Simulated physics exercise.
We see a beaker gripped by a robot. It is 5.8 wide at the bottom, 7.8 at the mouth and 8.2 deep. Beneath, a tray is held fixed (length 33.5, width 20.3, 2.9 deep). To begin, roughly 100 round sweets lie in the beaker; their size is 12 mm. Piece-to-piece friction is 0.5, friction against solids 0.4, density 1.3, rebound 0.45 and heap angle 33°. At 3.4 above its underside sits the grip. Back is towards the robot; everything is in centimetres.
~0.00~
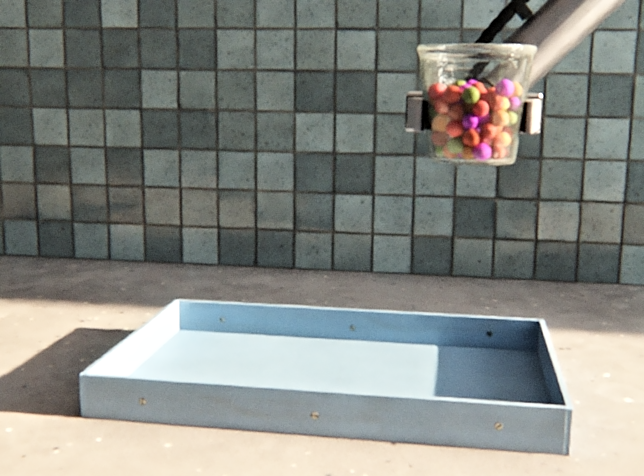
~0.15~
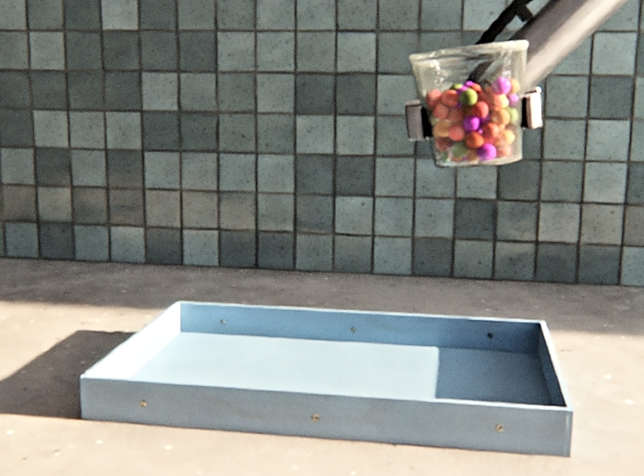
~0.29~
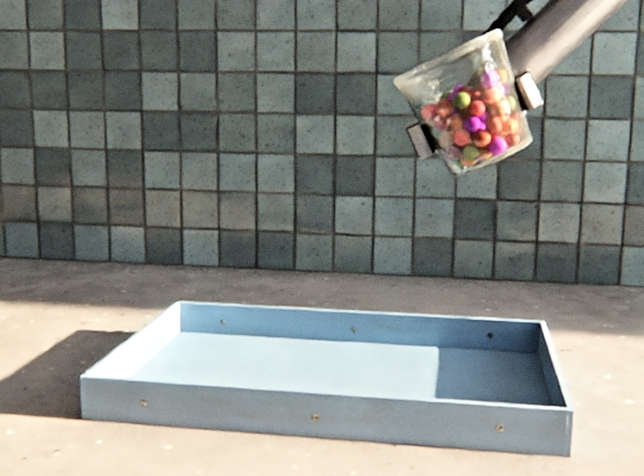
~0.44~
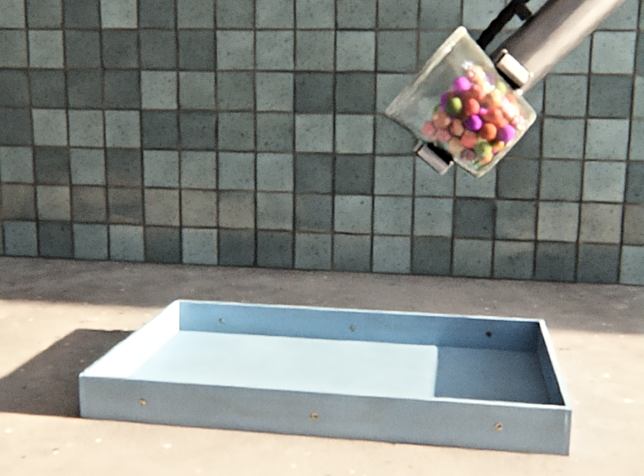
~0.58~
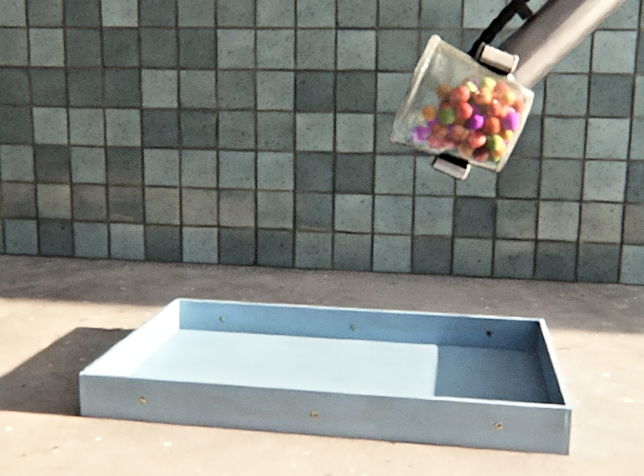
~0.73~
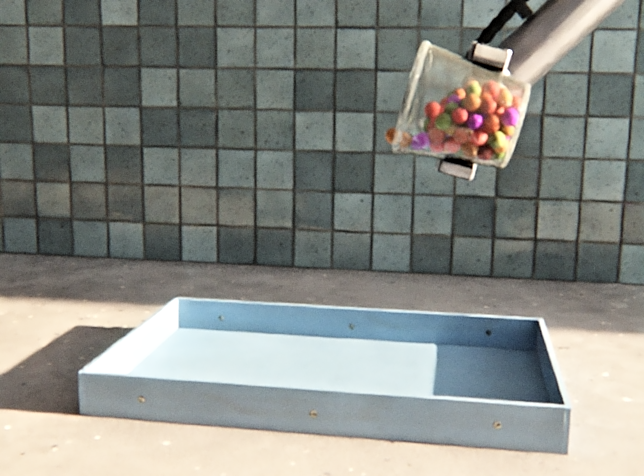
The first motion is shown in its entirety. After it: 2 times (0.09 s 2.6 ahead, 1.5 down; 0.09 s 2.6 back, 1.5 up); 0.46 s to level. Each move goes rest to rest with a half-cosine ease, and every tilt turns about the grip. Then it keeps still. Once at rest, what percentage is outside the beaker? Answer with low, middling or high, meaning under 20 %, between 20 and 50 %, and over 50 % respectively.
Middling.
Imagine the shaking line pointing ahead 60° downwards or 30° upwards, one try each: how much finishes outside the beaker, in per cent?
Estimates, in order: 15 % then 75 %.
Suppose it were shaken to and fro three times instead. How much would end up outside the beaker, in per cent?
Near 45 per cent.
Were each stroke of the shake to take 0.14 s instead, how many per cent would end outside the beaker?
Estimate for that case: 20 %.
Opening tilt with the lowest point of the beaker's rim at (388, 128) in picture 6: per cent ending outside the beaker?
Close to 10 in a hundred.
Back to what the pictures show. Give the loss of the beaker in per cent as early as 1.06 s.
By then near 25 % is out.
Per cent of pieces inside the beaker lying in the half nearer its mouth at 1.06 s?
Some 65 percent is in that half.
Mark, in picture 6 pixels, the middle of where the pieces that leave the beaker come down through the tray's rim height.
About at (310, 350).
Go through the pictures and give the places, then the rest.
The first picture shows beaker middle at (474, 106), level; upper third of the load around (477, 94), from x 435 to 515, top at y 85; 98 in the beaker.
The second picture shows beaker middle at (473, 108), tilted 7° forward; upper third of the load around (476, 97), from x 435 to 510, top at y 85.
The third picture shows beaker middle at (470, 109), tilted 26° forward; upper third of the load around (481, 98), from x 430 to 510, top at y 75.
The fourth picture shows beaker middle at (466, 110), tilted 50° forward; upper third of the load around (474, 97), from x 430 to 515, top at y 75.
The fifth picture shows beaker middle at (465, 112), tilted 69° forward; upper third of the load around (475, 97), from x 420 to 515, top at y 85.
The sixth picture shows beaker middle at (464, 112), tilted 76° forward; upper third of the load around (476, 103), from x 395 to 515, top at y 90; 98 in the beaker.
By 1.06 s, tilted 76° forward, highest piece 22 above the table; 75 in the beaker, 10 in the tray, 13 in flight or on a rim.
By 1.39 s, tilted 21° forward, highest piece 25 above the table; 62 in the beaker, 36 in the tray.
By 1.75 s, level, highest piece 24 above the table; 62 in the beaker, 36 in the tray.
By 2.80 s, level, highest piece 24 above the table; 62 in the beaker, 36 in the tray.
Final count, 62 in the beaker, 36 in the tray. That is 37 % outside the beaker.
